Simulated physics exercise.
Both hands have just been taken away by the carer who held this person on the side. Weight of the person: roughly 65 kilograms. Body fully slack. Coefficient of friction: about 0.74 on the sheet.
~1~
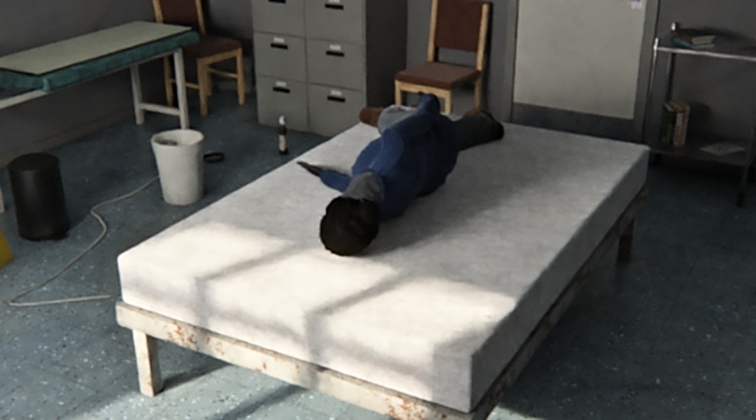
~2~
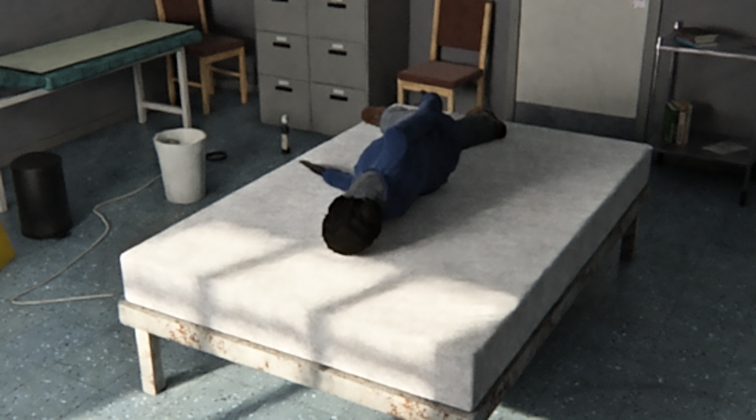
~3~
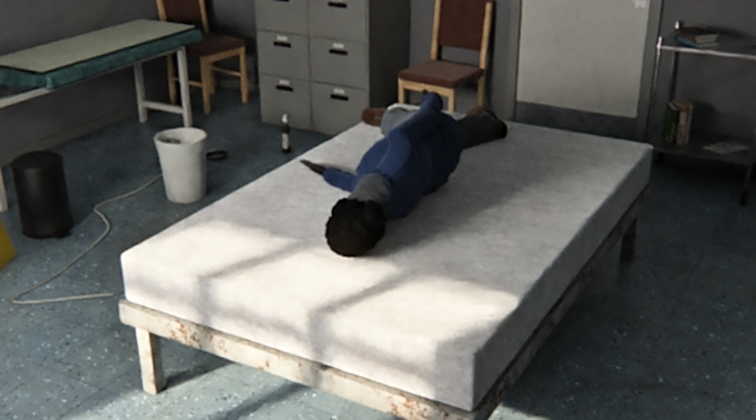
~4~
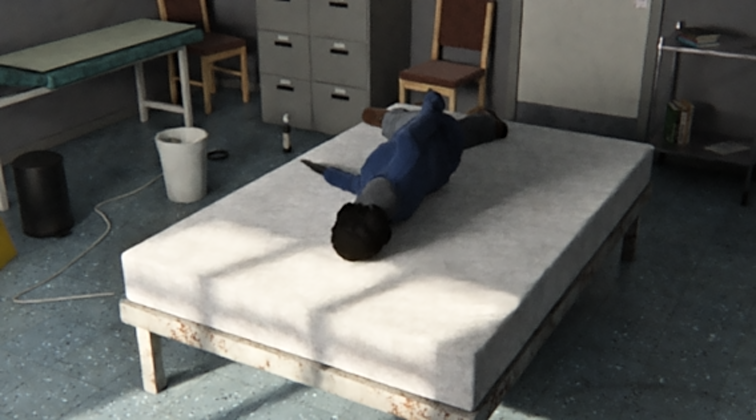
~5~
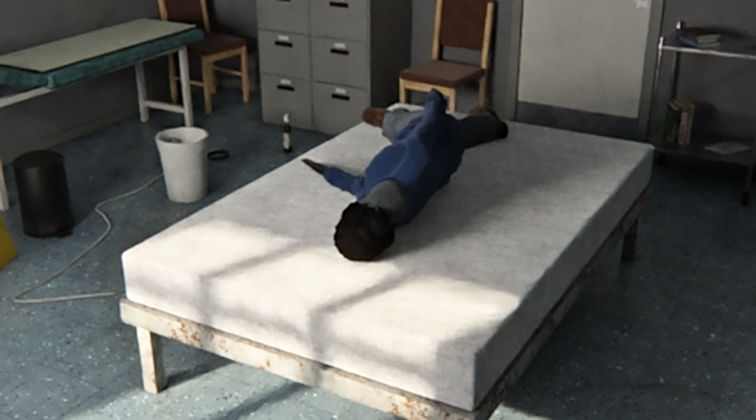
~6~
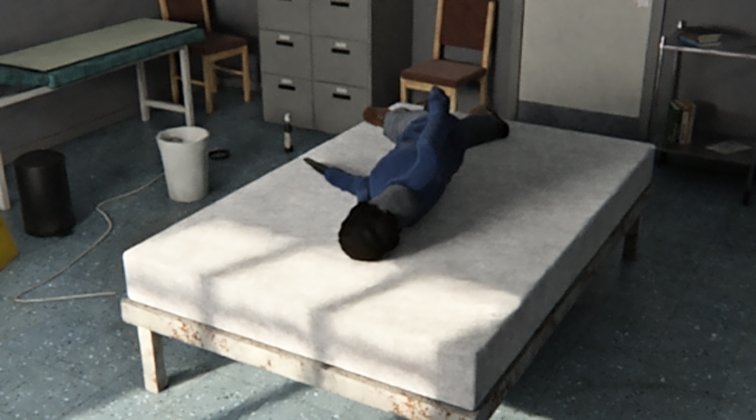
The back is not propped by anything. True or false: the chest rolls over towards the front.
False, it rolls backwards.
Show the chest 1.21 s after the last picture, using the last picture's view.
Pixel in the last view at that time: About (443, 211).
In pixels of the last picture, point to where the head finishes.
Near (421, 238).
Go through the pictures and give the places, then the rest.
The first frame shows chest (383, 181); 70° from supine.
The second frame shows chest (386, 180); 70° from supine.
The third frame shows chest (389, 182); 70° from supine.
The fourth frame shows chest (394, 185); 65° from supine.
The fifth frame shows chest (399, 188); 60° from supine.
The sixth frame shows chest (405, 192); 50° from supine.
Then, 0.21 s after the last picture the chest is turned 35° from lying flat on the back, near (423, 201) in the last picture's view.
Then, 0.61 s after the last picture the chest is turned -5° from lying flat on the back, near (443, 211) in the last picture's view.
Then, 1.21 s after the last picture the chest is turned 0° from lying flat on the back, near (443, 211) in the last picture's view.
When all is still, chest sinks back.
